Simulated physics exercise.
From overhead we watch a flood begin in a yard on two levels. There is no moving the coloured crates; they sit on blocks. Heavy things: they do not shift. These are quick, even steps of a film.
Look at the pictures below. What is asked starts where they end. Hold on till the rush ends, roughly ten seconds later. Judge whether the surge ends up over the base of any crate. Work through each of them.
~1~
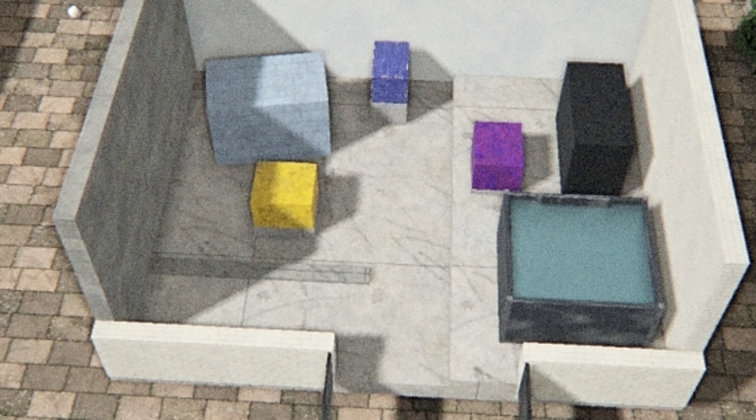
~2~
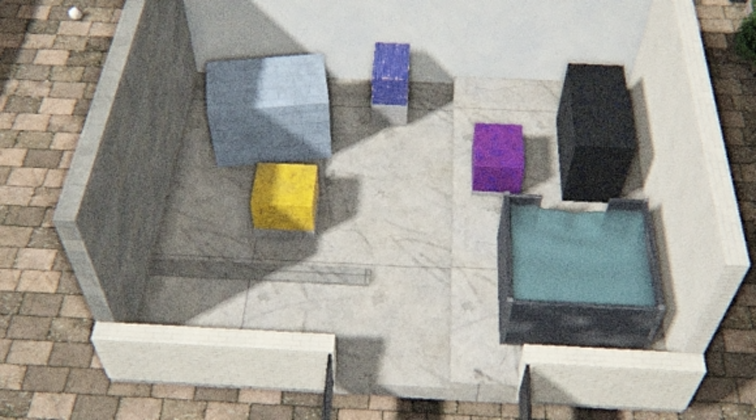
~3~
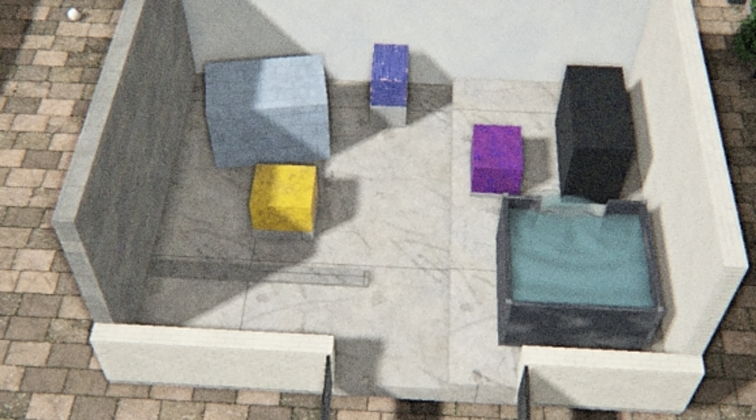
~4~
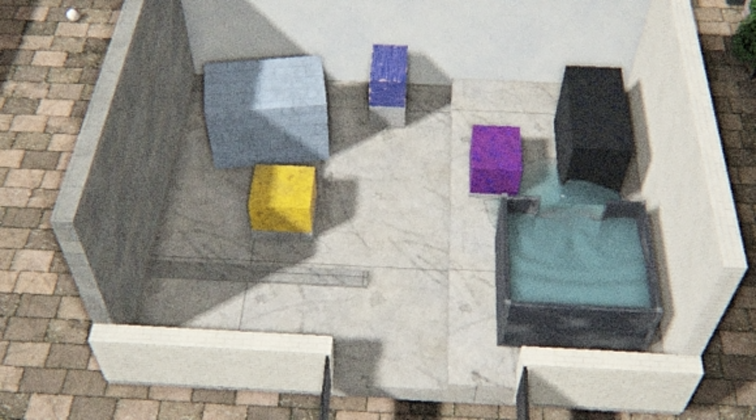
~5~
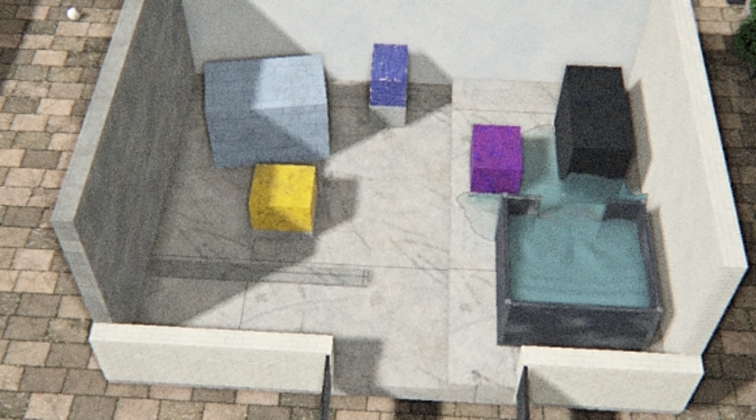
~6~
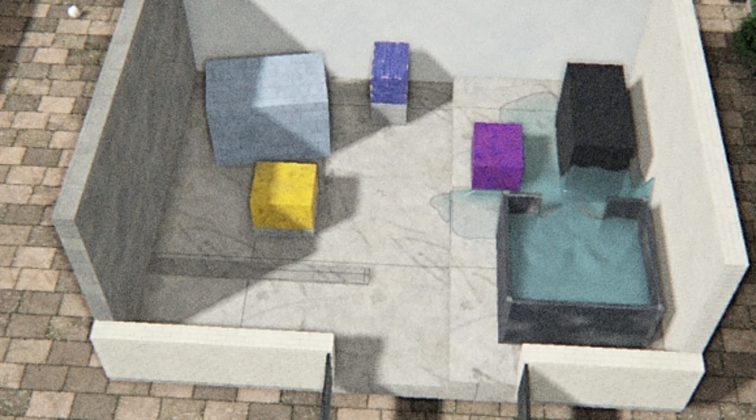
The yellow crate avoids the water, the blue crate avoids the water, the purple crate meets the water.
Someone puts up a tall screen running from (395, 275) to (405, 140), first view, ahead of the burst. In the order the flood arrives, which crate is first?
I'd go with the purple one.
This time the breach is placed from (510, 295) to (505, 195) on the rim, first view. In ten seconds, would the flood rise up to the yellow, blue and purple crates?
Going through them, the yellow gets reached, the blue is never reached and the purple is never reached.
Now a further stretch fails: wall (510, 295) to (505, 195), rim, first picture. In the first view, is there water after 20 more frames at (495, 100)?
Check at the point: Never reached.
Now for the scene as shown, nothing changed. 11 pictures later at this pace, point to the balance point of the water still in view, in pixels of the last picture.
The spot I would choose is (557, 228).
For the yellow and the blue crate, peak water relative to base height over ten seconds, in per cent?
80 and 60 per cent, roughly.
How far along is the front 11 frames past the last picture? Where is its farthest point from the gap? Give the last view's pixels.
I'd say near (285, 81).
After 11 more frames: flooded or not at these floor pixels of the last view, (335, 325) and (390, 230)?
Clear, then swamped.
A moment on, water covers 30 % of the floor; the yellow crate not reached, the blue crate not reached, the purple crate water round its plinth.
Next, water covers 45 % of the floor; the yellow crate water round its plinth, the blue crate water round its plinth, the purple crate water round its plinth.
Then, water covers 65 % of the floor; the yellow crate water round its plinth, the blue crate water round its plinth, the purple crate water round its plinth.
Later, water covers 95 % of the floor; the yellow crate water round its plinth, the blue crate water round its plinth, the purple crate water round its plinth.
In the end, water covers 95 % of the floor; the yellow crate stayed above the water, the blue crate stayed above the water, the purple crate was topped.
